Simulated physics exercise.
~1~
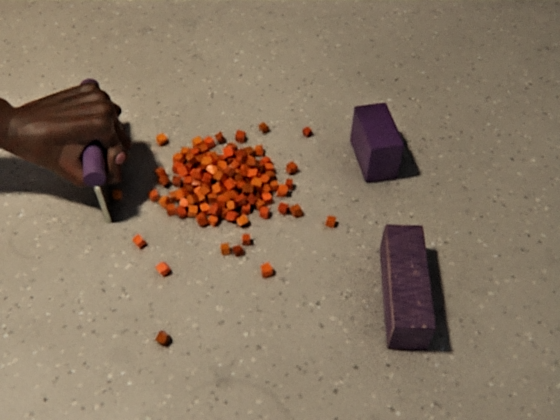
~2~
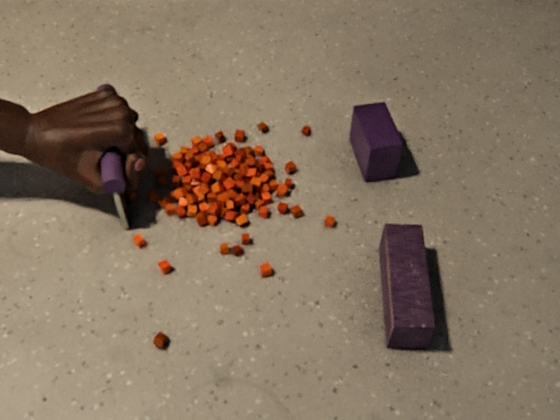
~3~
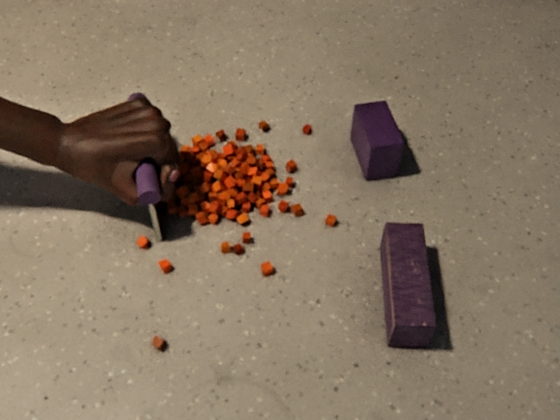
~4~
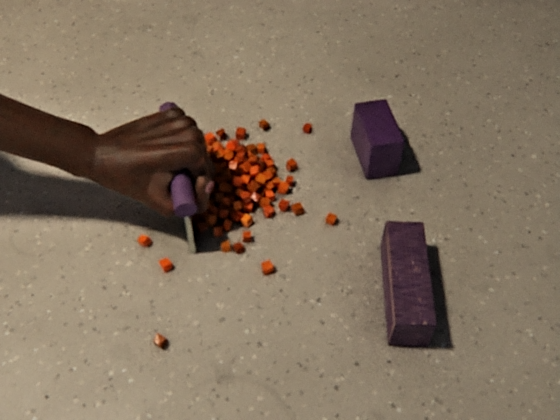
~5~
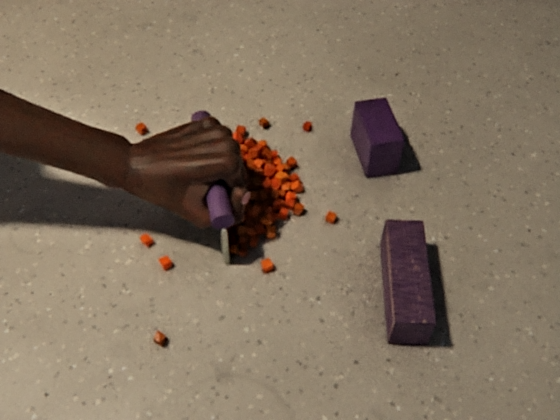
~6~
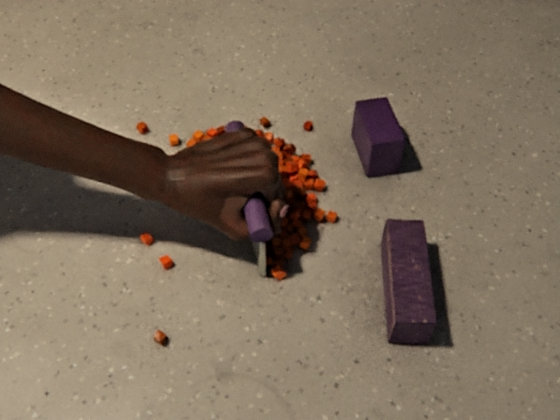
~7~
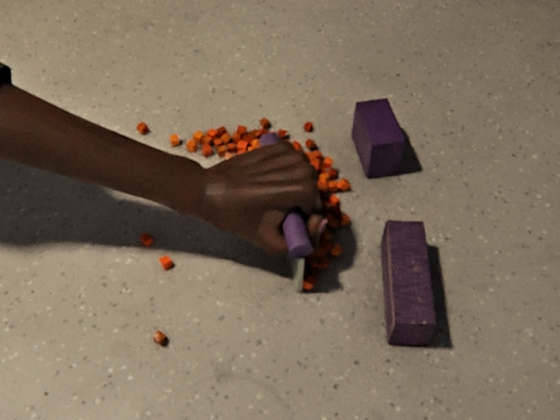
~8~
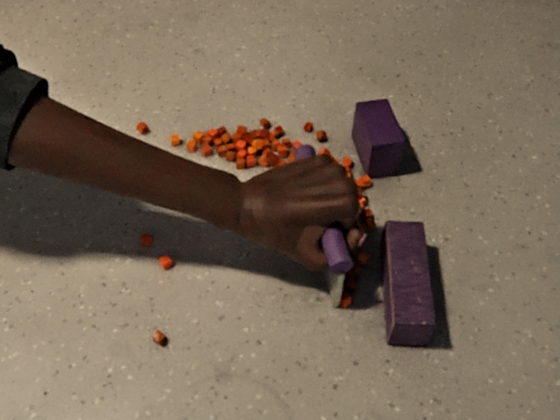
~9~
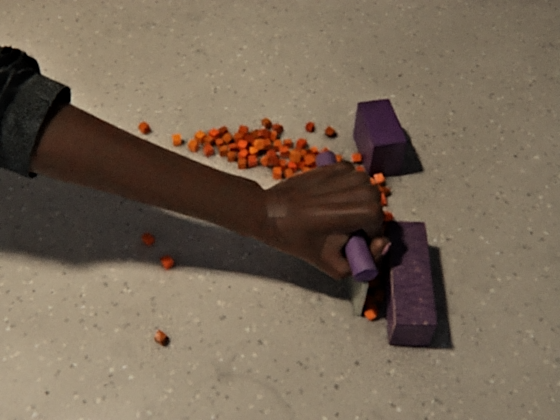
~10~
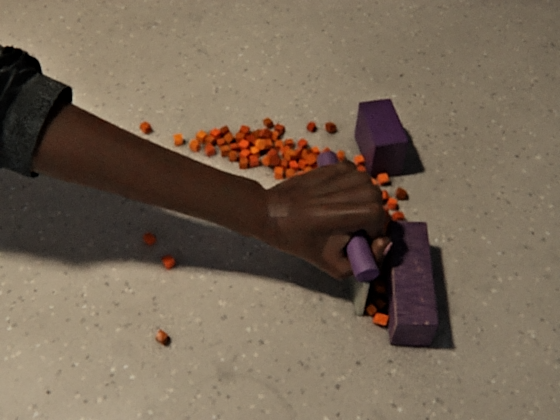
A dark-skinned hand grips a scraper with a purple handle at the left of a speckled grey surface, seen from above at a slant. Beside it lies a loose heap of small orange carrot cubes, with a few strays around it, and two purple blocks stand apart at the right. The hand pushes the blade steadily rightward into the heap, bunching many cubes ahead while others slip behind along the far side. The arm stretches across as the blade nears the closer block. It stops there, with some cubes crowded against the blocks and many left trailing behind.
